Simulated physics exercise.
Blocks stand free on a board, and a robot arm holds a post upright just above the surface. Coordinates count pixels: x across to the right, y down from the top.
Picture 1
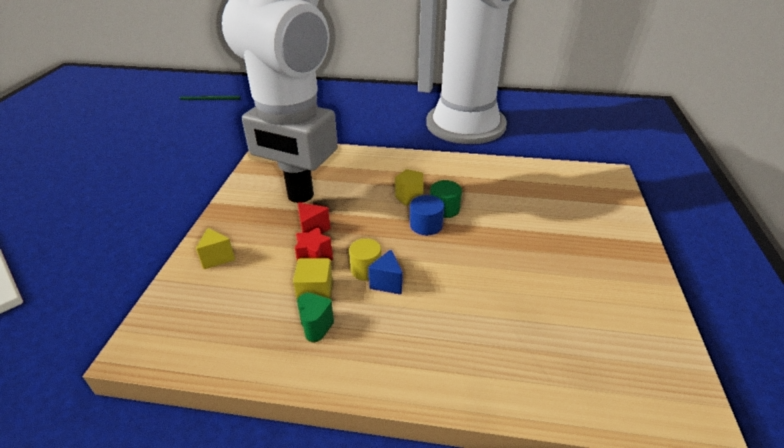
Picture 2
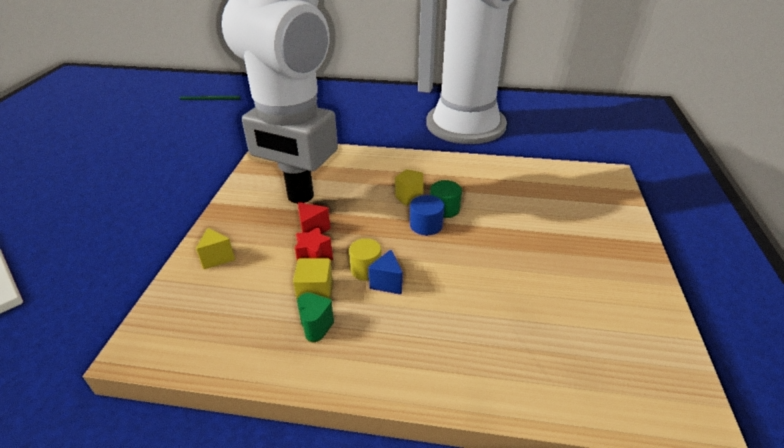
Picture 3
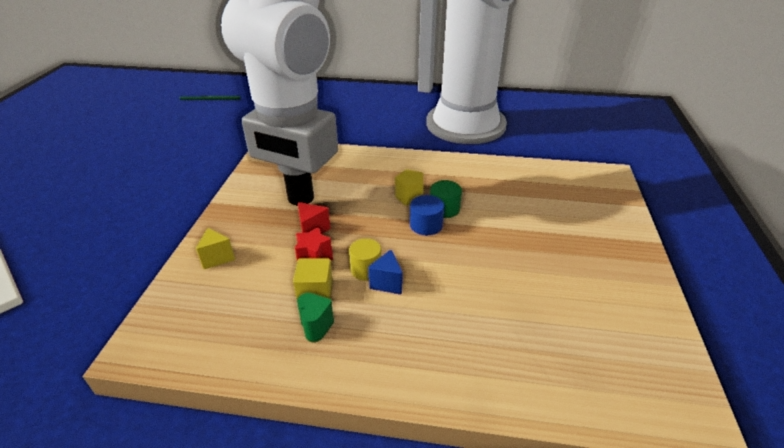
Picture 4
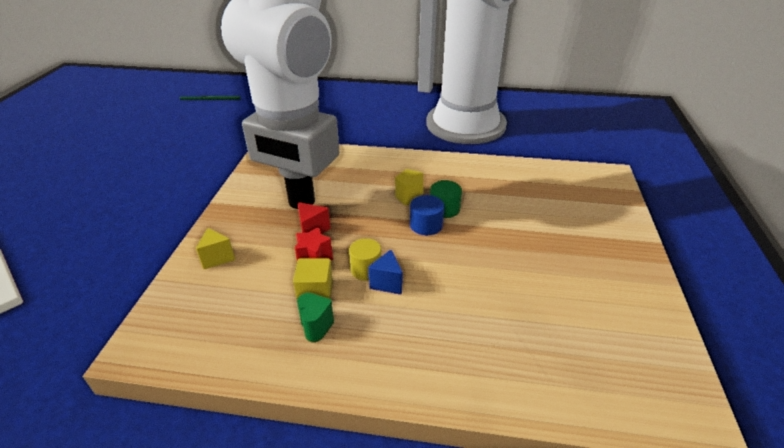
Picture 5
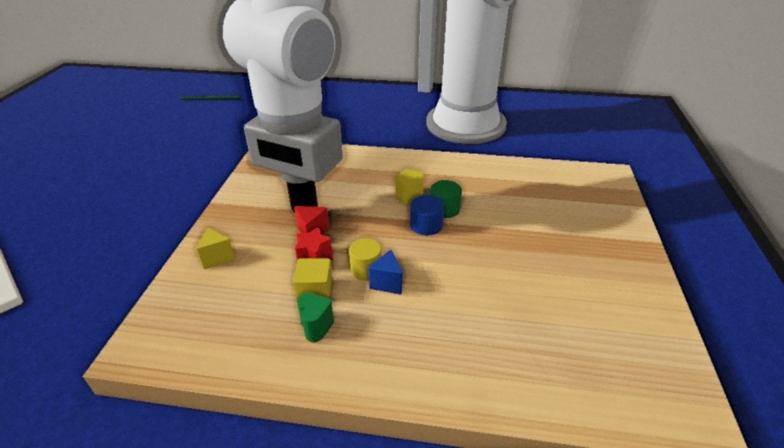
A robot arm with a grey gripper holds a black post at the back left of a light wooden board on a blue surface, seen from above the front edge. Below the post run a red triangle, red star, yellow square and green heart-shaped block, with yellow, blue and green pieces to either side. The arm edges the post slightly forward toward the red triangle, while the blocks and camera stay practically still.
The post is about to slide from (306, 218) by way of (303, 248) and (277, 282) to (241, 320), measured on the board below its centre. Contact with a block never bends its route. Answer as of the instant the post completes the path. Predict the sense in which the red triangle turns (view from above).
From above, it turns counterclockwise.
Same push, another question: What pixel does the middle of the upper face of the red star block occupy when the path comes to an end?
I'd guess (322, 252).
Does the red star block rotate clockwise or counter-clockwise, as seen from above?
Verdict: Clockwise.
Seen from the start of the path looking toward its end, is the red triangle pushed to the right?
No, I don't think so.
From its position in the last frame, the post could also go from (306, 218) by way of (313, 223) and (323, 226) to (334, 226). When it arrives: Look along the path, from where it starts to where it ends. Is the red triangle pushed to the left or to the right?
Goes right.
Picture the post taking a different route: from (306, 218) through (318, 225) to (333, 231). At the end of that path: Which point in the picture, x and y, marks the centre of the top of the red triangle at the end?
Near (315, 224).
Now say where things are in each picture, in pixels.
The first picture shows post tip at (301, 196); block tops, red triangle at (309, 210); red star block at (311, 239); yellow square piece at (312, 270); green heart-shaped block at (313, 305).
The second picture shows post at (301, 196); blocks unchanged.
The third picture shows post at (301, 198); blocks unchanged.
The fourth picture shows post at (302, 202); blocks unchanged.
The fifth picture shows post at (304, 206); red triangle at (309, 212); red star block at (311, 239); yellow square piece at (312, 270); green heart-shaped block at (313, 305).
What follows on the original path. One third of the way, post at (301, 237); red triangle at (324, 232), turned 70° anticlockwise; red star block at (321, 252), turned 60° clockwise; yellow square piece at (311, 275).
Two thirds of the way, post at (274, 270); red triangle at (325, 232), turned 75° anticlockwise; red star block at (322, 252), turned 60° clockwise; yellow square piece at (311, 275).
At the end, post at (237, 308); red triangle at (325, 232), turned 75° anticlockwise; red star block at (322, 252), turned 60° clockwise; yellow square piece at (311, 275); green heart-shaped block in place.
